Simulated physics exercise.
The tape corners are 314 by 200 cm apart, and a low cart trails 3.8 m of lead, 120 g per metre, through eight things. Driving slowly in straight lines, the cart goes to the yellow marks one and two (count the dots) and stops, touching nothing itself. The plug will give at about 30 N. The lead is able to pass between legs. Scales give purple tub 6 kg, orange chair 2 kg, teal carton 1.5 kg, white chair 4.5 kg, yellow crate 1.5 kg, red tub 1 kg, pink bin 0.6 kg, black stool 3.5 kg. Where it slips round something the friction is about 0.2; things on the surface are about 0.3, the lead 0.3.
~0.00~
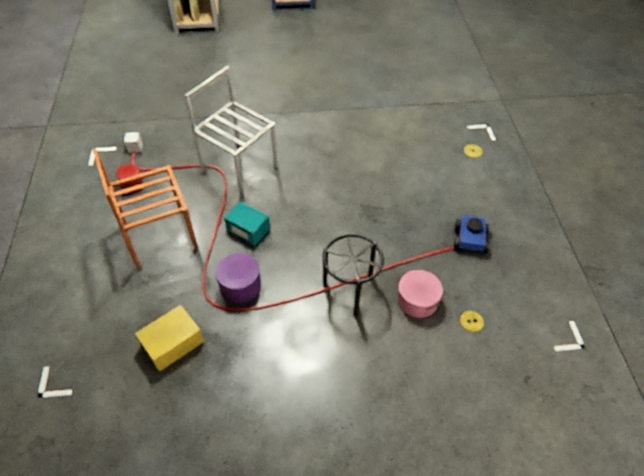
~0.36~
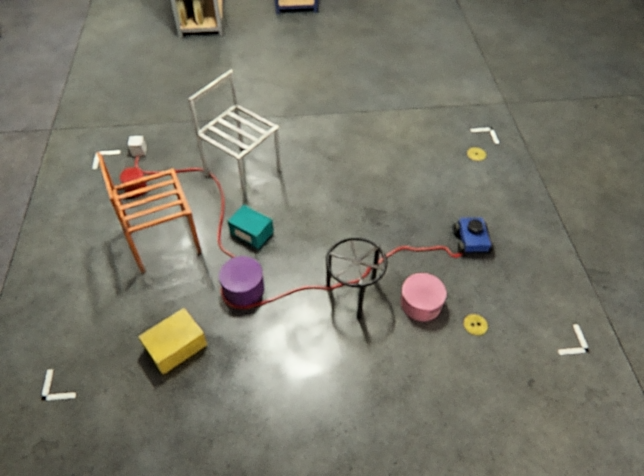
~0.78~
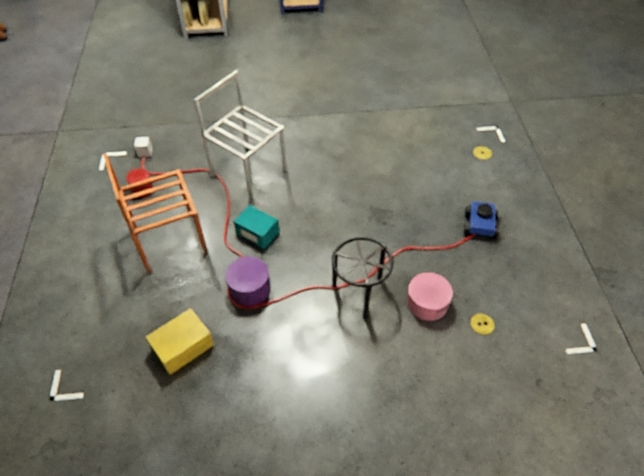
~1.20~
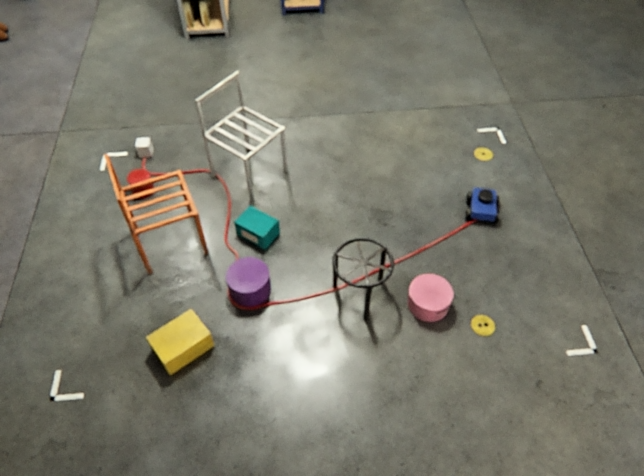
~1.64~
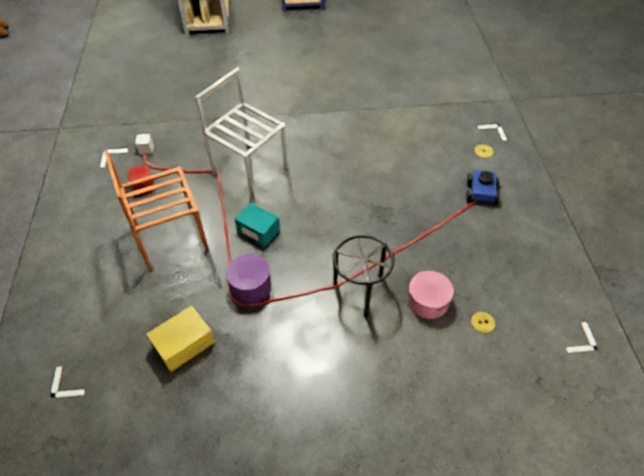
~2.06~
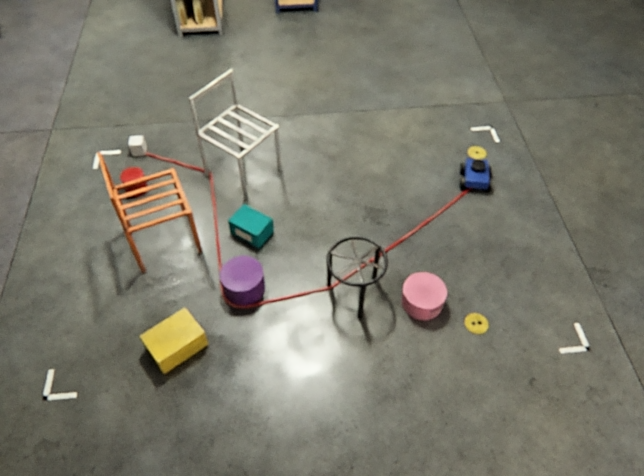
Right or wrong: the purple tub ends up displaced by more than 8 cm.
Right.
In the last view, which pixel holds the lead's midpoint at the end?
(276, 290) or so.
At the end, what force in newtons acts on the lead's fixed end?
About 1 N.
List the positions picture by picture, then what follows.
The first picture shows purple tub (237, 270); marks (473, 151) (472, 321); lead runs through (204, 286) (306, 296) (416, 258); cart (470, 245).
In the second picture, lead runs through (425, 249); cart (473, 246).
In the third picture, lead runs through (432, 248); cart (480, 230).
In the fourth picture, lead runs through (439, 240); cart (481, 215).
In the fifth picture, lead runs through (443, 223); cart (482, 197).
The sixth picture shows purple tub (241, 273); lead runs through (216, 226) (440, 212); cart (475, 184).
At 3.5 s, cart at (477, 165), lead slack at the fixed end; purple tub 13 cm off its start, black stool 5 cm off its start.
At 4.8 s, cart at (477, 212), lead slack at the fixed end; purple tub 13 cm off its start, black stool 5 cm off its start.
At 6.2 s, cart at (477, 268), lead slack at the fixed end; purple tub 13 cm off its start at (255, 260), black stool 4 cm off its start at (353, 254).
At 7.6 s, cart at (477, 322), lead slack at the fixed end; purple tub 13 cm off its start, black stool 4 cm off its start.
At 8.0 s, cart at (477, 322), lead slack at the fixed end; purple tub 12 cm off its start at (255, 260), black stool 4 cm off its start at (354, 254).
